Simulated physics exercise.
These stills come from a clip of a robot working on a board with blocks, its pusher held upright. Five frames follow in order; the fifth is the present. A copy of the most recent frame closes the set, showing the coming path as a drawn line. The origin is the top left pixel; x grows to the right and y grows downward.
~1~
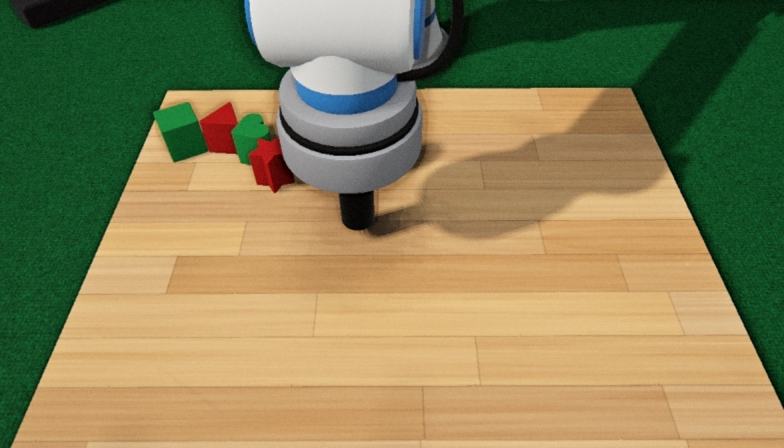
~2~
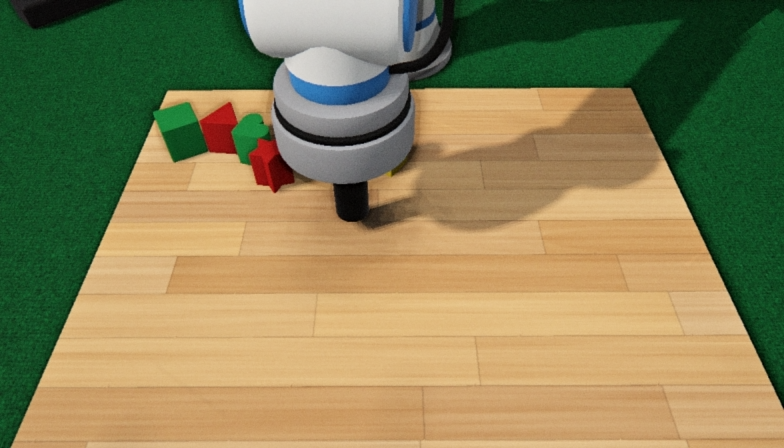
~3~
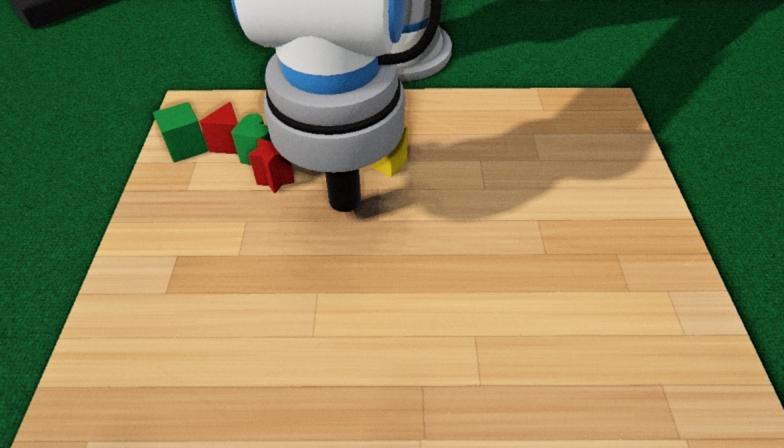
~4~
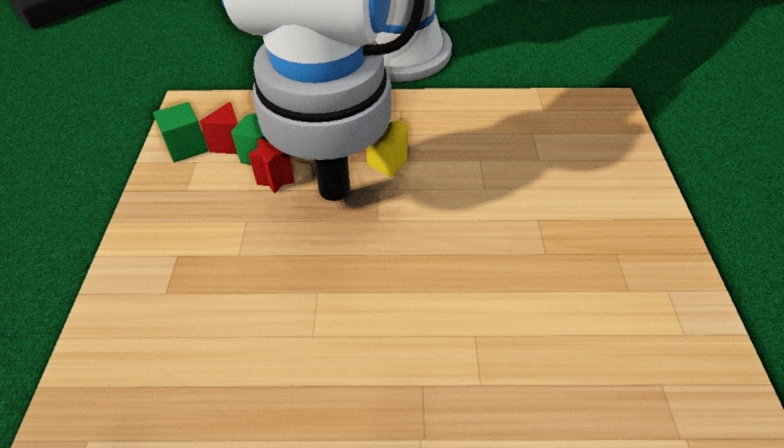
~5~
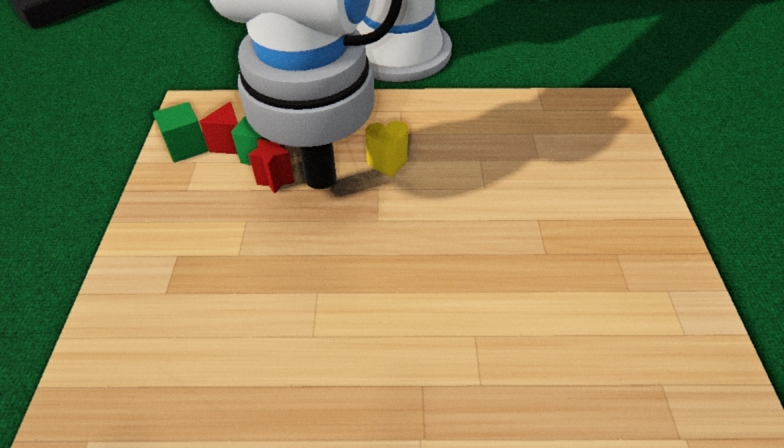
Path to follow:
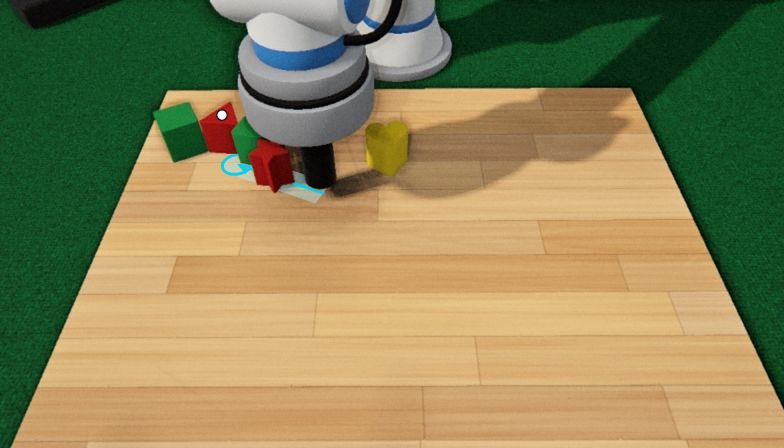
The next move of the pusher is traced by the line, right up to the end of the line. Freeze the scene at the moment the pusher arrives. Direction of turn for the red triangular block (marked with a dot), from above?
Counterclockwise from above.
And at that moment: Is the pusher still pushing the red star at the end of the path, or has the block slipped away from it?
The pusher still pushes it.
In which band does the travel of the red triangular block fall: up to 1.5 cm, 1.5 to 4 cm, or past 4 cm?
My estimate: In the 1.5 to 4 cm range.
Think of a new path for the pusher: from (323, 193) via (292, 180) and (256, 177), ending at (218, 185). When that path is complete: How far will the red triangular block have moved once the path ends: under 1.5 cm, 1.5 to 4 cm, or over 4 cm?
The under 1.5 cm band.
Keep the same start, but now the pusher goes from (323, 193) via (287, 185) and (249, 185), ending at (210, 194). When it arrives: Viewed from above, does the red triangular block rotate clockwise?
My answer is no.
Drawn move, straight from (323, 193) to (237, 164); the dot is on the red triangular block.
What follows on the original path. One third of the way, pusher at (290, 169); red star at (254, 145).
Two thirds of the way, pusher at (260, 159); red triangular block at (213, 107), turned 40° anticlockwise; green heart-shaped block at (244, 112), turned 30° clockwise; red star at (230, 131), turned 35° clockwise.
At the end, pusher at (233, 150); green square piece at (168, 115); red triangular block at (211, 105), turned 35° anticlockwise; green heart-shaped block at (244, 112), turned 30° clockwise; red star at (206, 125), turned 50° clockwise.
